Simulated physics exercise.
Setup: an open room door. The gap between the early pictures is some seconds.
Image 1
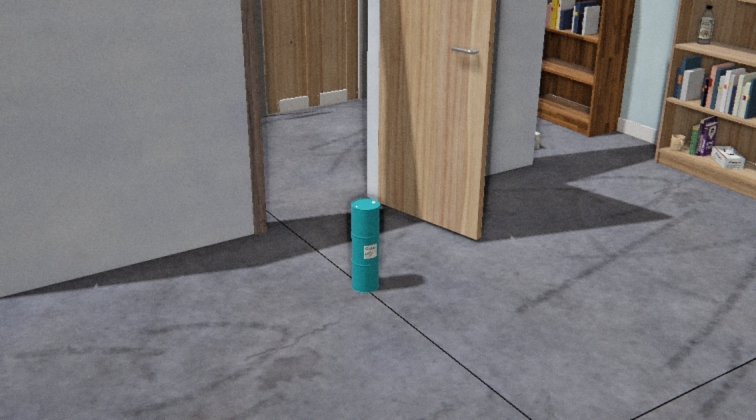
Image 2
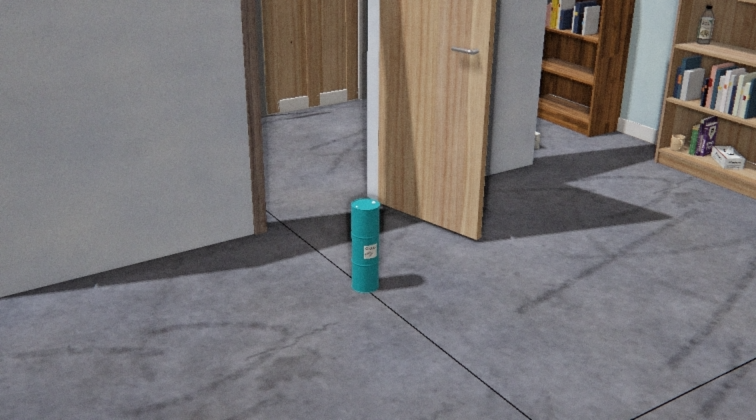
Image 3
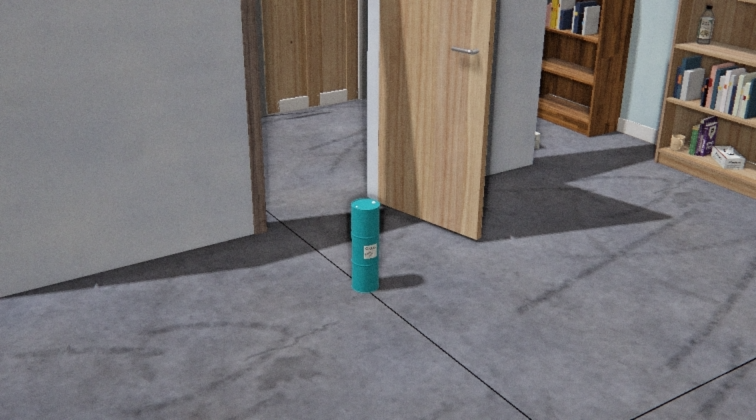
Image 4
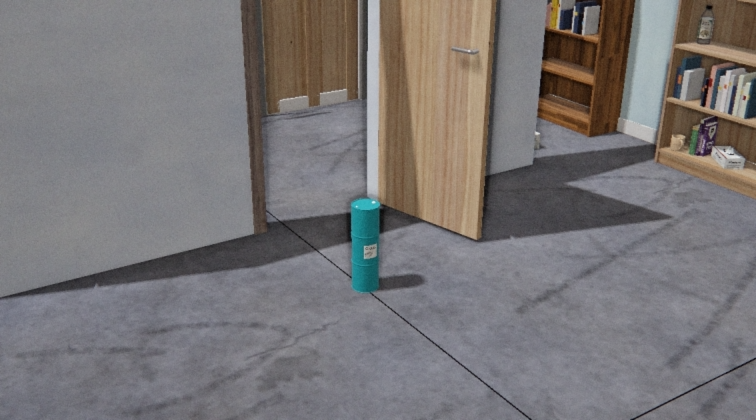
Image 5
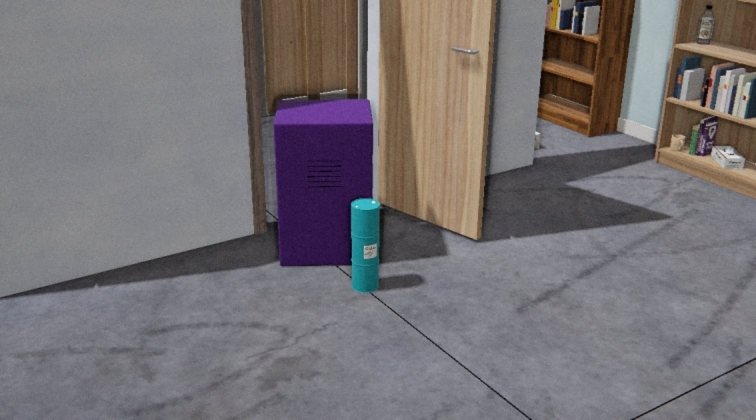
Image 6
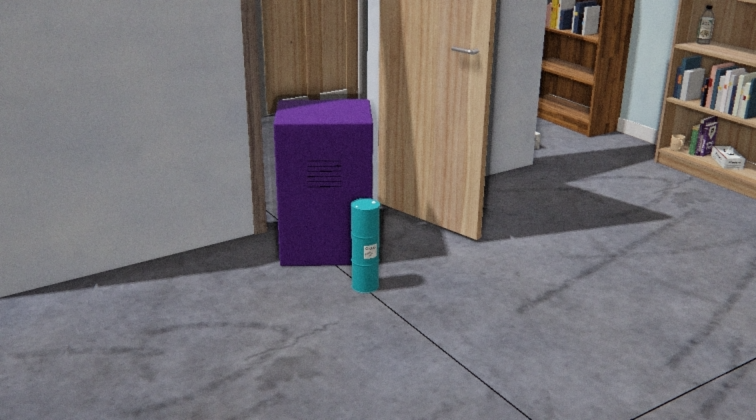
We see a turquoise canister standing still on a grey floor near a wide-open wooden door, with bookshelves to the right; then a purple cabinet-like appliance appears in the doorway just behind the canister, and nothing else moves.
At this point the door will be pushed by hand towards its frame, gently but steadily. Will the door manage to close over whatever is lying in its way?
No, the door is left open.
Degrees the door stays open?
About 55°.
Then, 0.60 s later than the last frame, door 84° open.
Then, 0.90 s later than the last frame, door 63° open.
When it is over, door 54° open; both as before. End places, in pixels of the last picture, purple appliance near (323, 182).
